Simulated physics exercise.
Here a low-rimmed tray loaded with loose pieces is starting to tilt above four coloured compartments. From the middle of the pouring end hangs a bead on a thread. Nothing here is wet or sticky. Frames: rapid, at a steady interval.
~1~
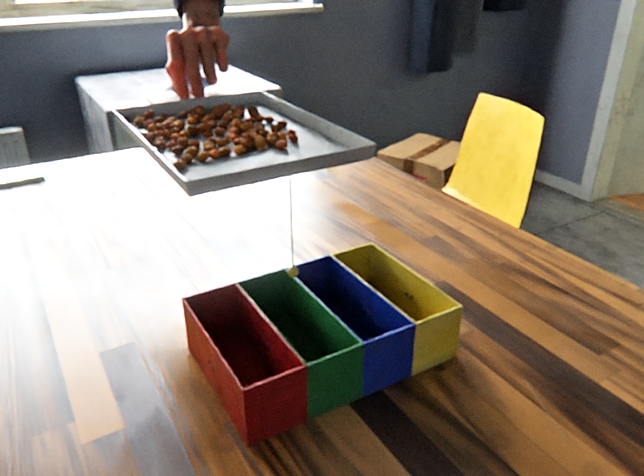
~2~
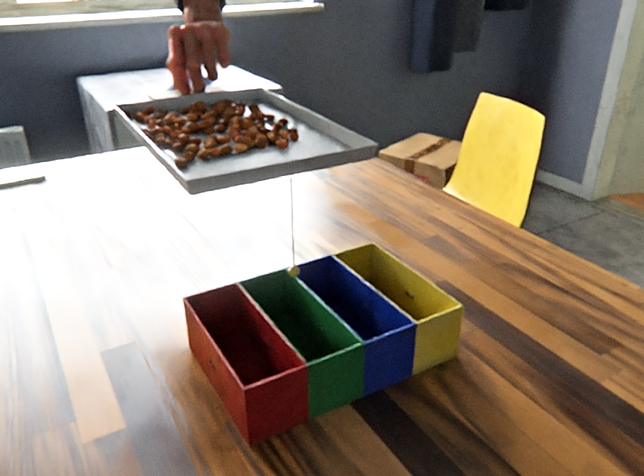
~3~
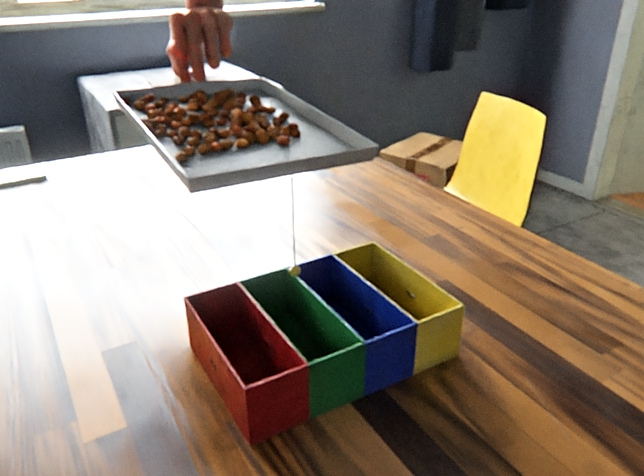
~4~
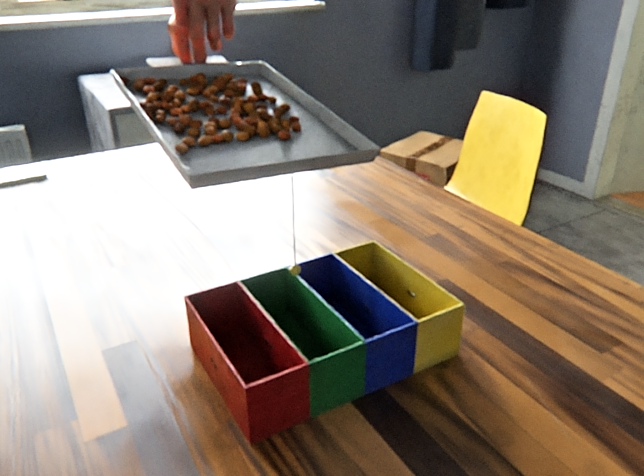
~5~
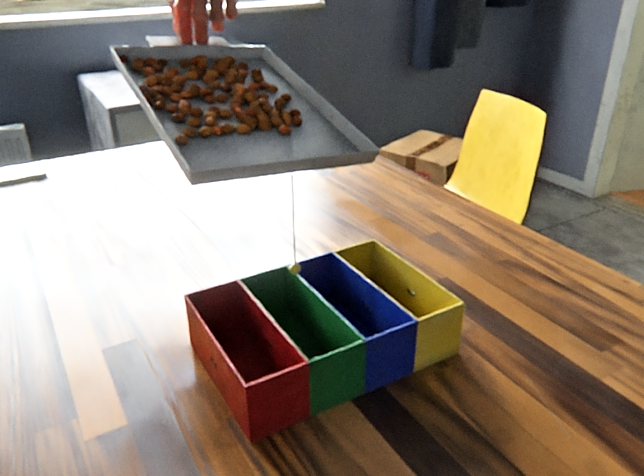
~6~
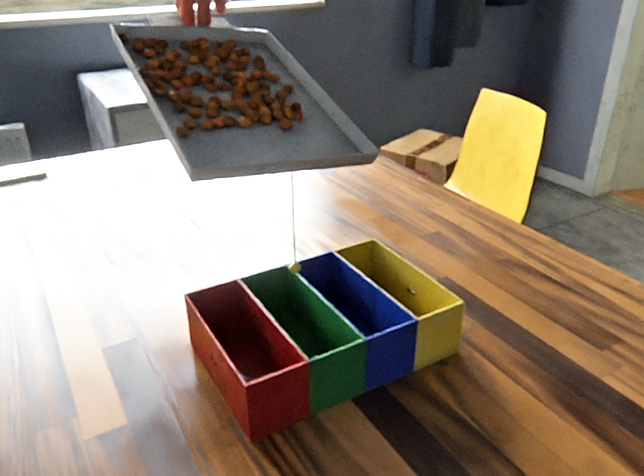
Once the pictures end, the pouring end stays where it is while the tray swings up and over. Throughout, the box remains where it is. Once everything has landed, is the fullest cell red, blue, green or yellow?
It is the yellow cell.
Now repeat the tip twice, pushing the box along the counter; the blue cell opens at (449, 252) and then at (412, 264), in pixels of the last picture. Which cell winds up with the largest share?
Try 1 - that red cell. Try 2 - green.
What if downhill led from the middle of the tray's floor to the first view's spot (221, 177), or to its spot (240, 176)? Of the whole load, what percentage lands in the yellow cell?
So it's 0 percent with the first slope and 0 percent with the other.
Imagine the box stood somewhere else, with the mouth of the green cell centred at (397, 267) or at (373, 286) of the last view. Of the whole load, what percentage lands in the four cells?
About 80 % and 100 %.
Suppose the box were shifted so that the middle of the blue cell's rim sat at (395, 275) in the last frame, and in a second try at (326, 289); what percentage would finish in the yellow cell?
Trial 1 near 0 percent, trial 2 near 50 percent.
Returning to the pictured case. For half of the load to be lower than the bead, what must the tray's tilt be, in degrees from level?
80° or so.
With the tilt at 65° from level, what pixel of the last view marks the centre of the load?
(339, 152).
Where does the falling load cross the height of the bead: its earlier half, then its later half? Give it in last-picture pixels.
Around (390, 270) first; around (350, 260) second.
Soon after the last picture, tray tipped steeply; most on the tray; about a quarter falling or outside the box.
A little later, tray tipped past a quarter turn; about a third on the tray; about a third in the yellow cell; about a quarter in the blue cell; a small part in the green cell; a stray few falling or outside the box.
Later still, tray tipped past a quarter turn; about half in the yellow cell; about a third in the blue cell; a small part in the green cell; a stray few falling or outside the box.
At rest, tray tipped past a quarter turn; about half in the yellow cell; about a third in the blue cell; a small part in the green cell; none in the red cell; a stray few outside the box.
